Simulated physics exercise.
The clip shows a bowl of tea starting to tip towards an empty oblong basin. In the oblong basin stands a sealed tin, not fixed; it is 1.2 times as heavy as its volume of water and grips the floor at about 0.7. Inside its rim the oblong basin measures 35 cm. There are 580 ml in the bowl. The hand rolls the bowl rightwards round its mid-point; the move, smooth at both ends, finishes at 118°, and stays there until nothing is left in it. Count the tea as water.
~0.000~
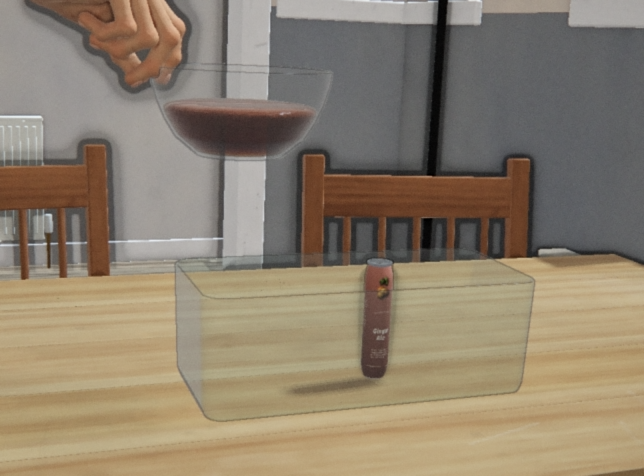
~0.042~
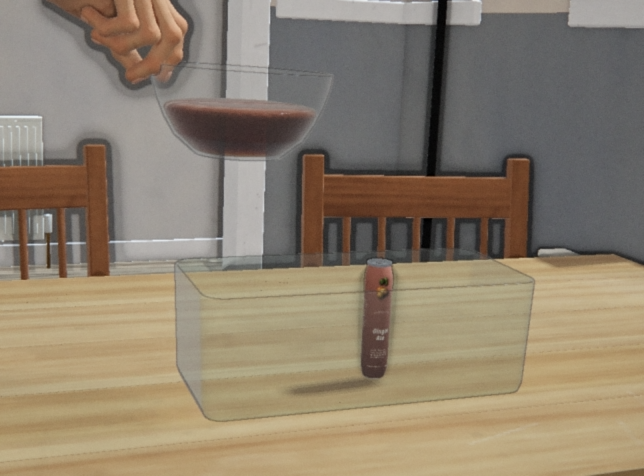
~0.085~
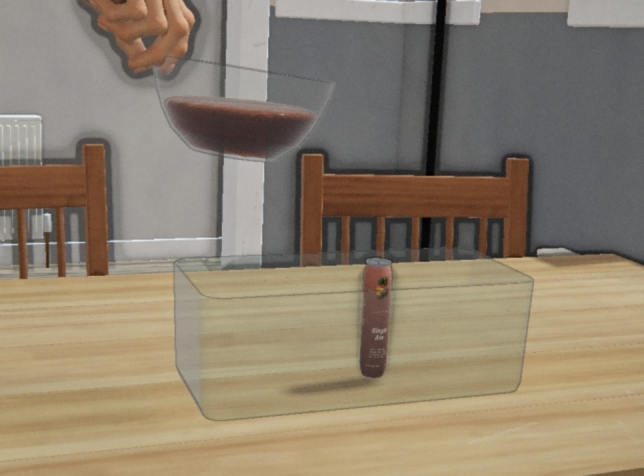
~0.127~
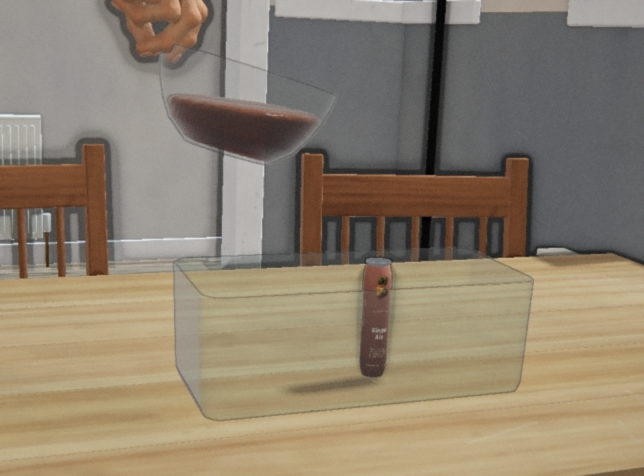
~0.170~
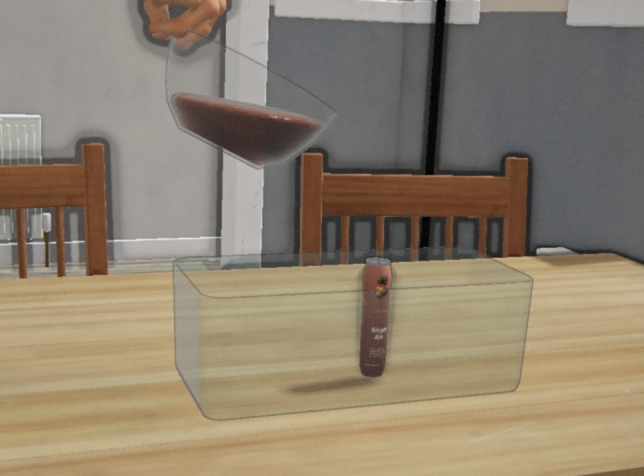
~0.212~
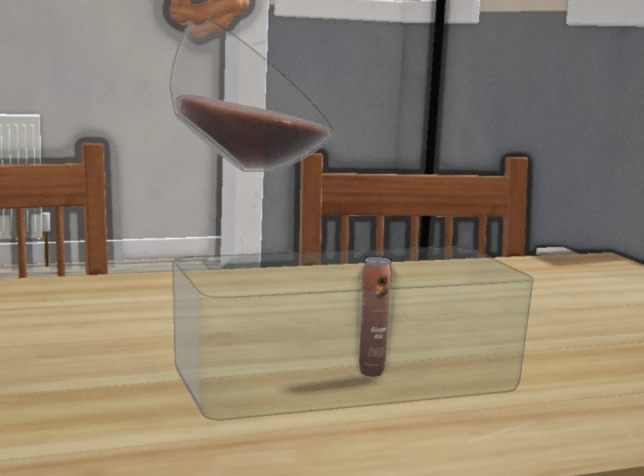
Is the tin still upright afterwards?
The tin goes over.
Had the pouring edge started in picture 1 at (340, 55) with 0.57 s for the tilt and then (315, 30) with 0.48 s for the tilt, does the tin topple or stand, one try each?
First it topples; then it topples.
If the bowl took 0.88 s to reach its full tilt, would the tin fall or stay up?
The tin keeps standing.
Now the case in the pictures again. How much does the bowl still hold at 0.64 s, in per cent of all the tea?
Some 0 per cent.
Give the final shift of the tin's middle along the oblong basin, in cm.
About 8.0 cm.
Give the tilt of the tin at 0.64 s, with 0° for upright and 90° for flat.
It is at some 10°.
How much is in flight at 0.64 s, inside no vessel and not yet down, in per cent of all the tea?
About 4 per cent.
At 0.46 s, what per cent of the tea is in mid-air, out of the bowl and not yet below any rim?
About 42 per cent.
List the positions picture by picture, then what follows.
Tilt 0°; pouring edge (326, 73); surface from (162, 104) to (312, 107); the oblong basin's rim runs from (188, 280) to (502, 266); the tin's top is at (380, 267), in the first frame.
Tilt 2°; pouring edge (327, 76); surface from (162, 103) to (312, 108), in the second frame.
Tilt 7°; pouring edge (328, 84); surface from (163, 100) to (312, 111), in the third frame.
Tilt 15°; pouring edge (330, 97); surface from (166, 96) to (314, 114), in the fourth frame.
Tilt 27°; pouring edge (330, 116); surface from (170, 95) to (319, 120), in the fifth frame.
Tilt 39°; pouring edge (325, 136); surface from (176, 98) to (322, 124), in the sixth frame.
By 0.46 s the tilt is 112° and 3 per cent is still to pour; the tin stands where it began.
By 0.64 s the tilt is 118° and 0 per cent is still to pour; the tin leans 9°.
By 0.83 s the tilt is 118° and 0 per cent is still to pour; the tin leans 26°.
By 1.04 s the tilt is 118° and 0 per cent is still to pour; the tin lies on its side.
At rest the tin lies on its side.
